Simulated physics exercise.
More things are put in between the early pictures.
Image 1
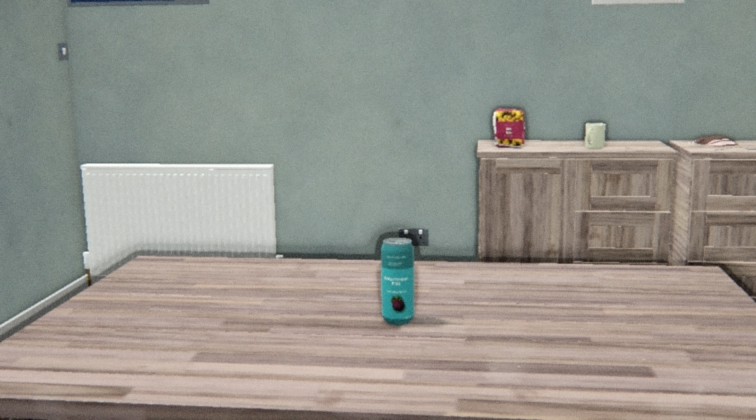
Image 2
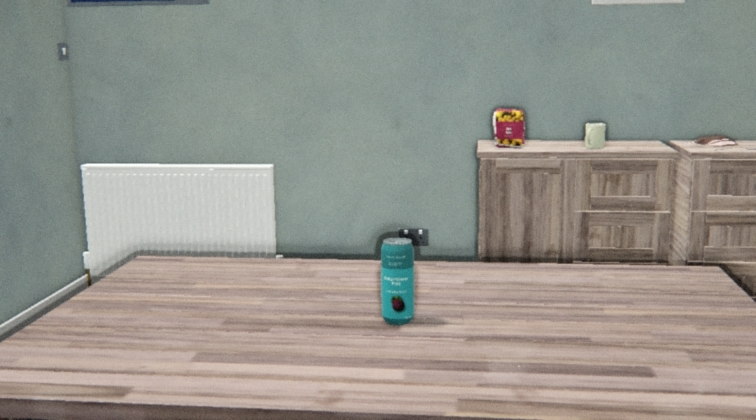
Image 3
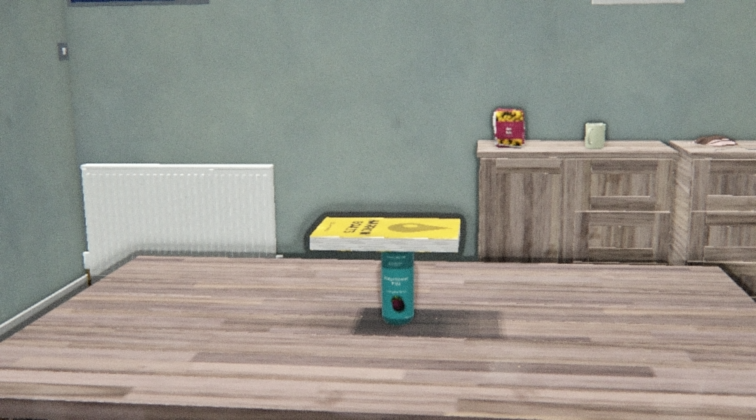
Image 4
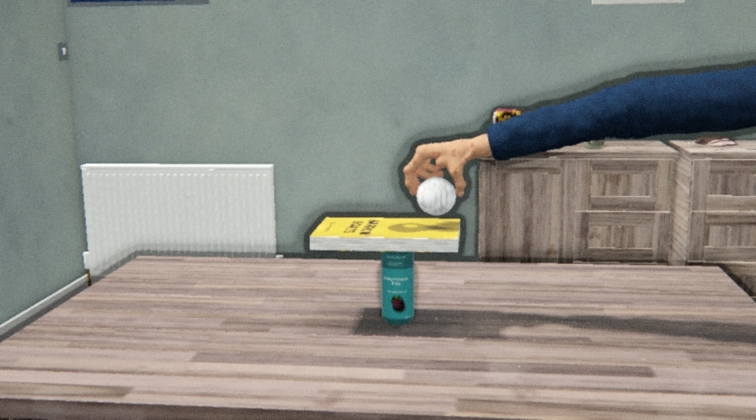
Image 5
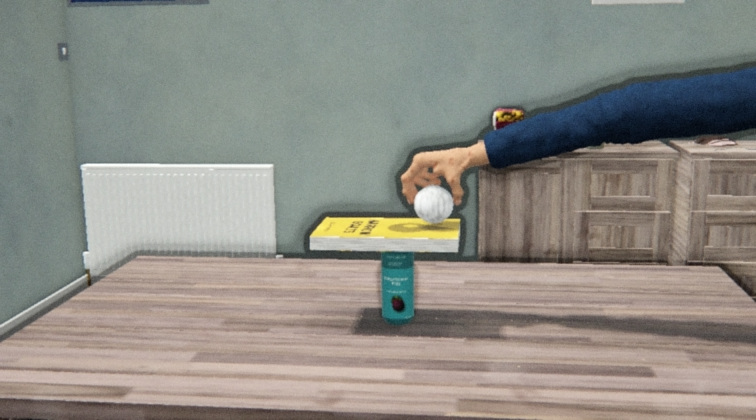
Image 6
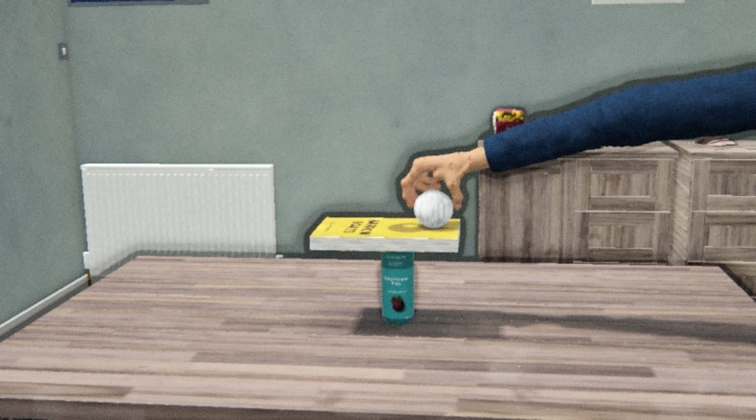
A room with grey-green walls is seen from a fixed view just above a wooden table, with a white radiator at left and wooden cabinets at right. A teal can stands near the table's centre, and a yellow book then appears lying flat on top of it. A blue-sleeved arm reaches in from the right and lowers a white onion slightly onto the book's right side.
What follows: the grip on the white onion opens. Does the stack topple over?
No, it stays upright.
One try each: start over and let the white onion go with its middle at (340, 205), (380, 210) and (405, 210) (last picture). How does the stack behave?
Case 1: Collapse; case 2: Stable; case 3: Stable.
Then, 0.20 s past the last view, nothing moves.
Then, 0.40 s past the last view, white onion resting near (434, 209).
Finally, all 3 still in place. Final places as the last picture's camera would see them, white onion near (434, 209). The stack keeps its balance.
